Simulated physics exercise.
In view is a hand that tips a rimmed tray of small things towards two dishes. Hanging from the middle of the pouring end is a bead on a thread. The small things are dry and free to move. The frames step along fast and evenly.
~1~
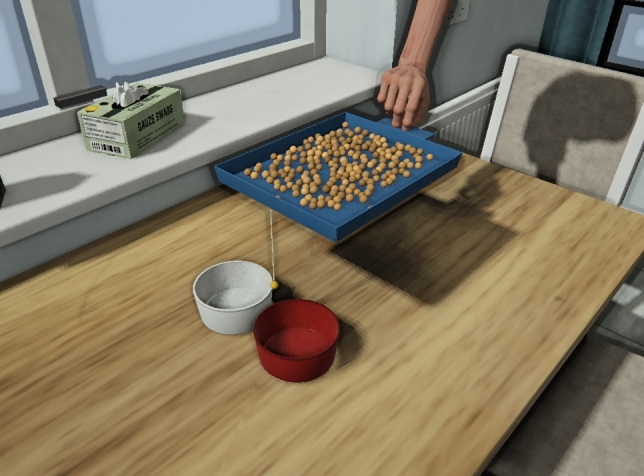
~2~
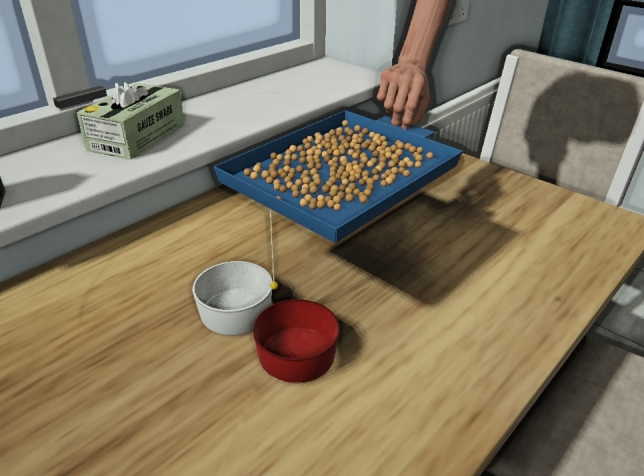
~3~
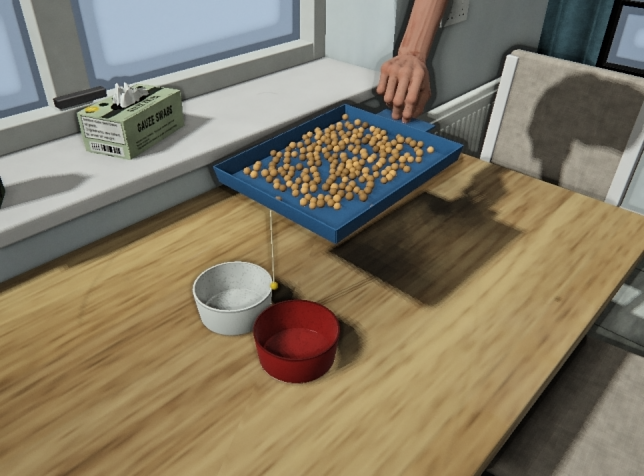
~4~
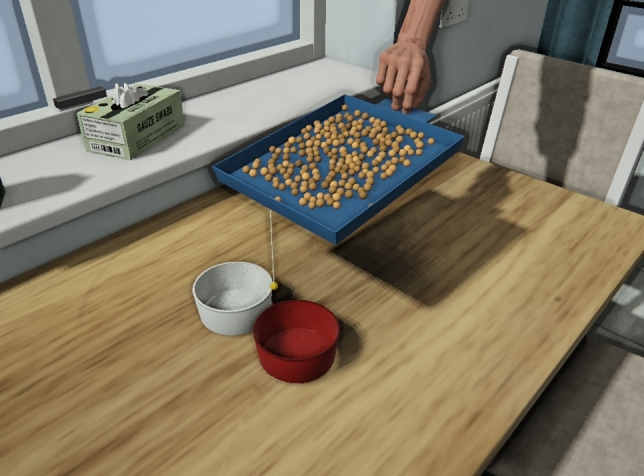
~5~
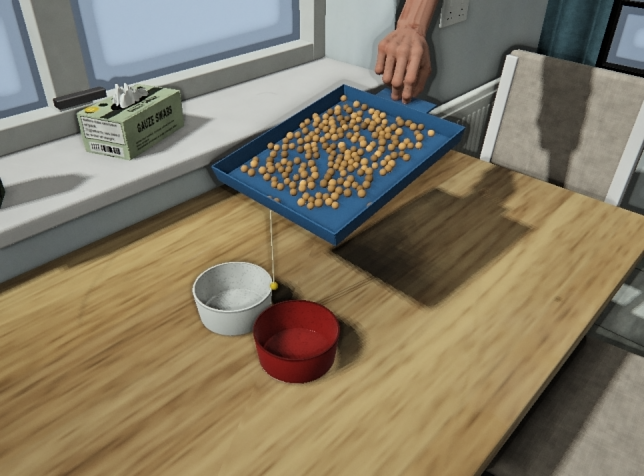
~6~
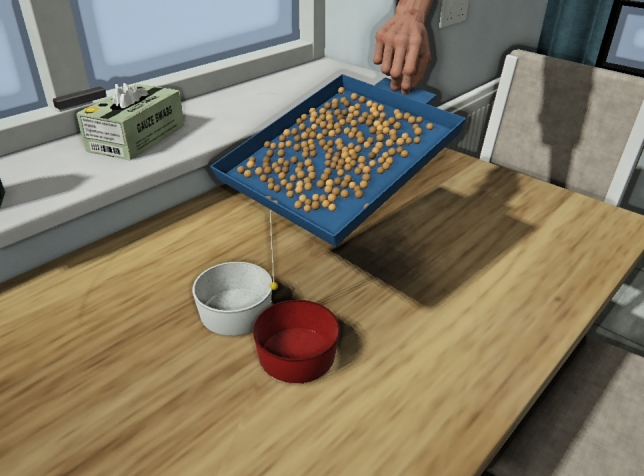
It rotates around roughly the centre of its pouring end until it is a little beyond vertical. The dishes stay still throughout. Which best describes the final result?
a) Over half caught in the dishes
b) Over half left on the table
Answer: A.
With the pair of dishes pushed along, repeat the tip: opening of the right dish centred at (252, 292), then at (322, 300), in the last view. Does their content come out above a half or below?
At place one a lesser share; at place two a lesser share.
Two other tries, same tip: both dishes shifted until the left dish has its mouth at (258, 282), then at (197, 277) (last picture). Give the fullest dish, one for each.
It comes out as the dish further right in the first try and the dish further right in the second.
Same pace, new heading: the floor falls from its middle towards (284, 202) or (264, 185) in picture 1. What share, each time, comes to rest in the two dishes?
First heading 60 %, second heading 60 %.
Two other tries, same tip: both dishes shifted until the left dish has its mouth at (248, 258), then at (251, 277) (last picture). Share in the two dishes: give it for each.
Respectively 0 % and 30 %.
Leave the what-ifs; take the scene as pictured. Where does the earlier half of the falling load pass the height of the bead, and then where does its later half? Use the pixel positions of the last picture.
Near (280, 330) and later near (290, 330).
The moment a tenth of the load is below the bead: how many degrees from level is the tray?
Roughly 85 degrees of turn.
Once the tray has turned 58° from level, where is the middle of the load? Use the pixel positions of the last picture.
Its middle sits at about pixel (295, 198).
Soon, tray tipped steeply; nearly all on the tray; a stray few in the right dish; a stray few outside both; a stray few in the air.
A while on, tray tipped right over; about a quarter on the tray; about a third in the right dish; a stray few in the left dish; a small part outside both; about a quarter in the air.
Towards the end, tray tipped past a quarter turn; about two thirds in the right dish; a small part in the left dish; about a third outside both.
Finally, tray tipped past a quarter turn; about two thirds in the right dish; a small part in the left dish; about a third outside both.
